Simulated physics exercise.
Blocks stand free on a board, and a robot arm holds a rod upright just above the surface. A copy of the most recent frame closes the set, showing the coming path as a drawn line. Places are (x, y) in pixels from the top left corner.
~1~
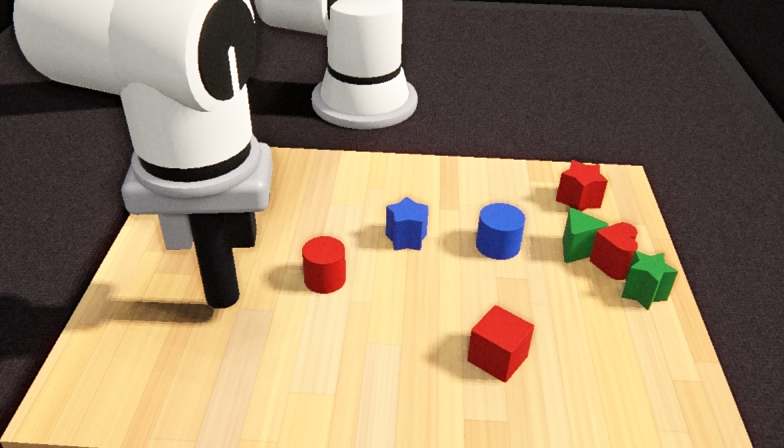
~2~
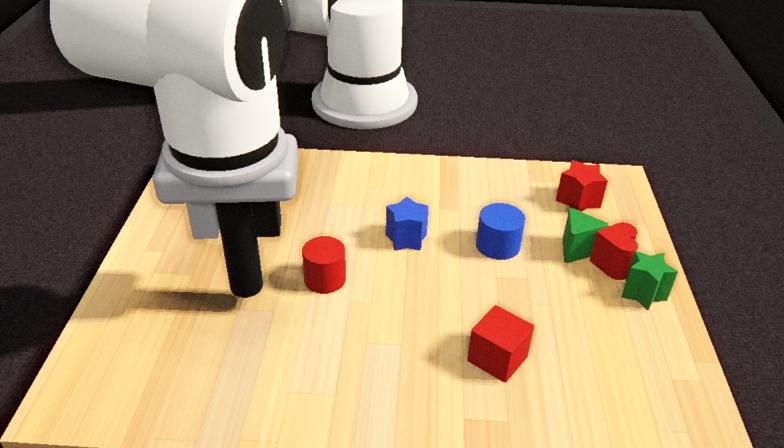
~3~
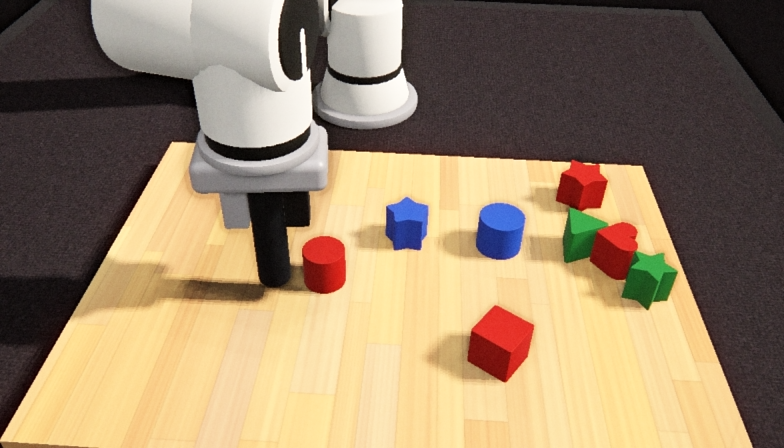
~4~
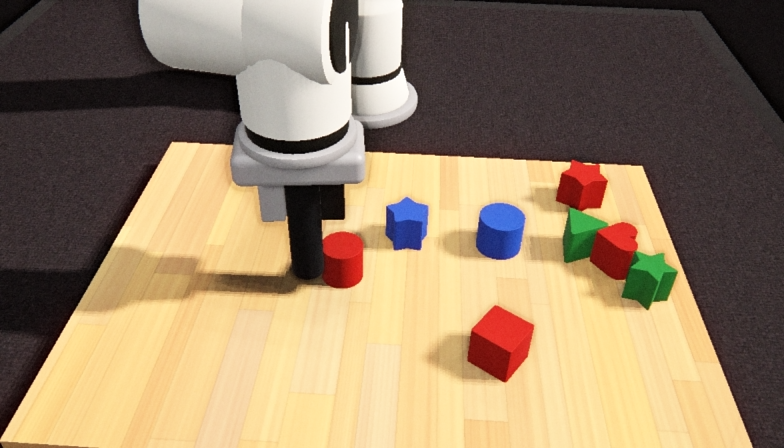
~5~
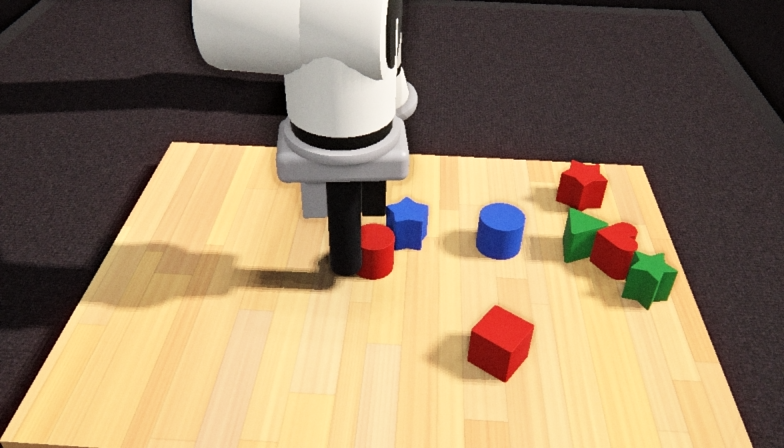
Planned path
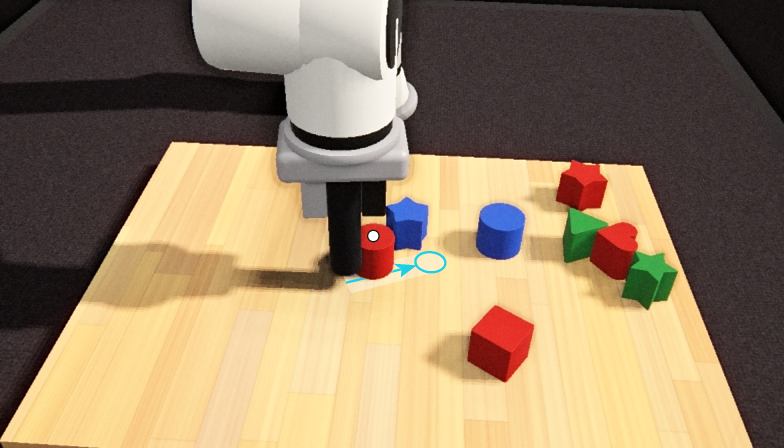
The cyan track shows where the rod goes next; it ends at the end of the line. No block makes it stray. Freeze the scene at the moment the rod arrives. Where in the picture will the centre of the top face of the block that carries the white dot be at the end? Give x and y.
At (422, 211).
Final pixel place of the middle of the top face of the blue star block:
The centre of its top will be at (422, 189).
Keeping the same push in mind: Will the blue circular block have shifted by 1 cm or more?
That would be a no.
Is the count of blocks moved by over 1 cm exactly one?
No - that is not the case.
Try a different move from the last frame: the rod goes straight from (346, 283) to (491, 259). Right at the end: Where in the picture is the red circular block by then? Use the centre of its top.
The answer is (415, 218).
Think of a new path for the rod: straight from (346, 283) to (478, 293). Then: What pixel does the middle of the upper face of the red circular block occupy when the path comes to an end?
Expect it around (396, 232).
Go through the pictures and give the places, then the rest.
The first frame shows rod's lower end (223, 299); red circular block (324, 249); blue star block (408, 210); blue circular block (503, 216).
The second frame shows rod (247, 288); blocks still.
The third frame shows rod (275, 278); blocks still.
The fourth frame shows rod (308, 271); red circular block (342, 245).
The fifth frame shows rod (346, 267); red circular block (373, 236); blue star block (408, 210); blue circular block (503, 216).
Drawn move, from (346, 283) directly to (430, 262); the dot is on the red circular block.
What follows on the original path. Halfway along, rod (390, 257); red circular block (405, 221); blue star block (419, 198).
At the end, rod (432, 247); red circular block (422, 211); blue star block (422, 189); blue circular block still.
